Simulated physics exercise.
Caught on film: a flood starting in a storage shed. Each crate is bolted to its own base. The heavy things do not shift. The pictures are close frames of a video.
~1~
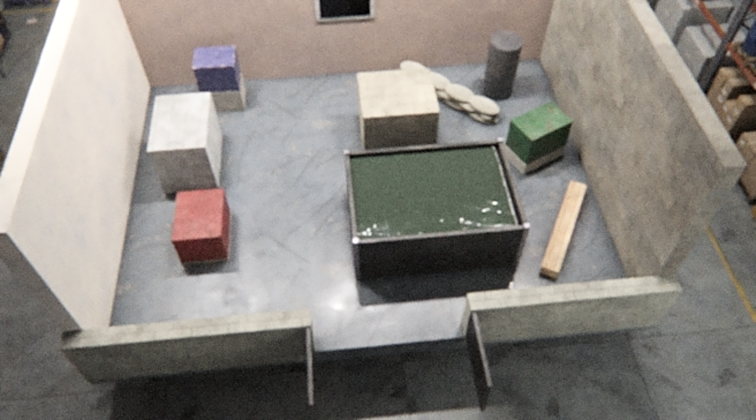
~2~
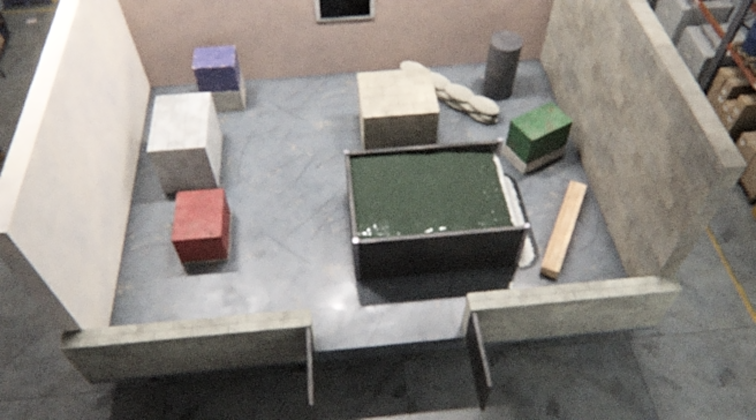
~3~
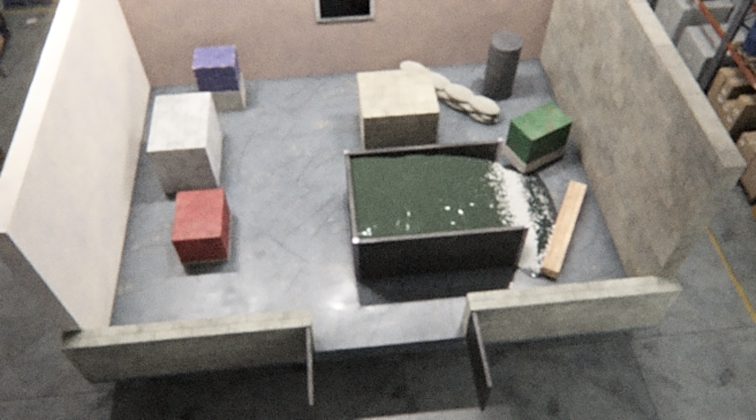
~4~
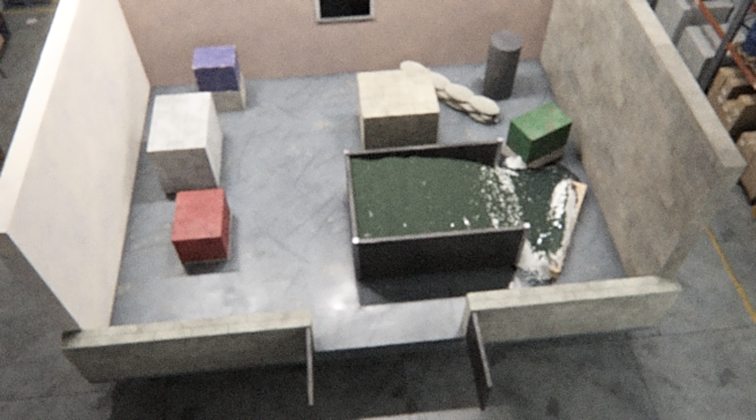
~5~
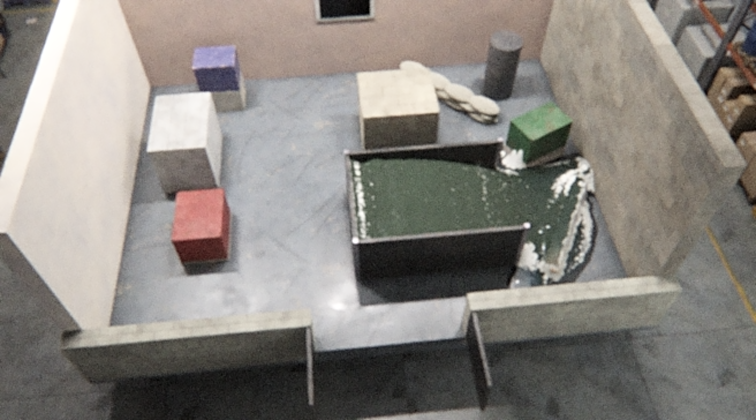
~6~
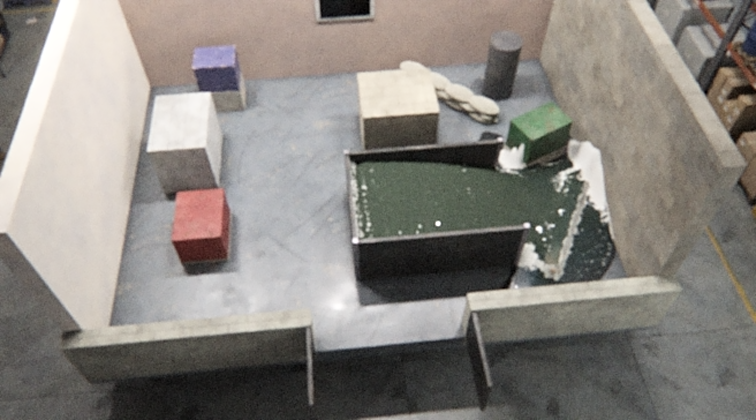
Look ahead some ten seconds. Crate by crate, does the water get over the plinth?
In the end: The red crate gets wet; the green crate gets wet; the blue crate stays dry.
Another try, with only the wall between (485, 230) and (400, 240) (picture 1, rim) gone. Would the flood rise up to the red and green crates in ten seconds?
One by one: The red one is safe; the green one is safe.
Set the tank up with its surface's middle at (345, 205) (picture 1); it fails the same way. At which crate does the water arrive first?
I say the one in green.
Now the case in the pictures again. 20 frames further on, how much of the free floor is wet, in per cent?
About 55 per cent.
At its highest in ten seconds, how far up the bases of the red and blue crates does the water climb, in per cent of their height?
Roughly 220 per cent, then 30 per cent.
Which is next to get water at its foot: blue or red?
It is the one in red.
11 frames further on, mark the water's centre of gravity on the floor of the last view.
Around (512, 213).
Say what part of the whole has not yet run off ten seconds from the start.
I make it 88 per cent.
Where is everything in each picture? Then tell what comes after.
The water tank at (432, 192) is whole and still, in the first frame.
The front is at a hidden place, out from the gap at (505, 207), in the second frame.
The front is at (516, 169), out from the gap at (504, 209), in the third frame.
Water pours out at (504, 211) and has run to (566, 173), in the fourth frame.
The front is at (579, 158), out from the gap at (503, 212), in the fifth frame.
The front is at (571, 140), out from the gap at (503, 212), in the sixth frame.
A moment on, water covers 25 % of the floor; the red crate not reached, the green crate water round its plinth, the blue crate not reached.
Next, water covers 30 % of the floor; the red crate not reached, the green crate water round its plinth, the blue crate not reached.
Then, water covers 55 % of the floor; the red crate not reached, the green crate water round its plinth, the blue crate not reached.
Later, water covers 80 % of the floor; the red crate water round its plinth, the green crate water round its plinth, the blue crate water round its plinth.
In the end, water covers 95 % of the floor; the red crate was topped, the green crate was topped, the blue crate stayed above the water.
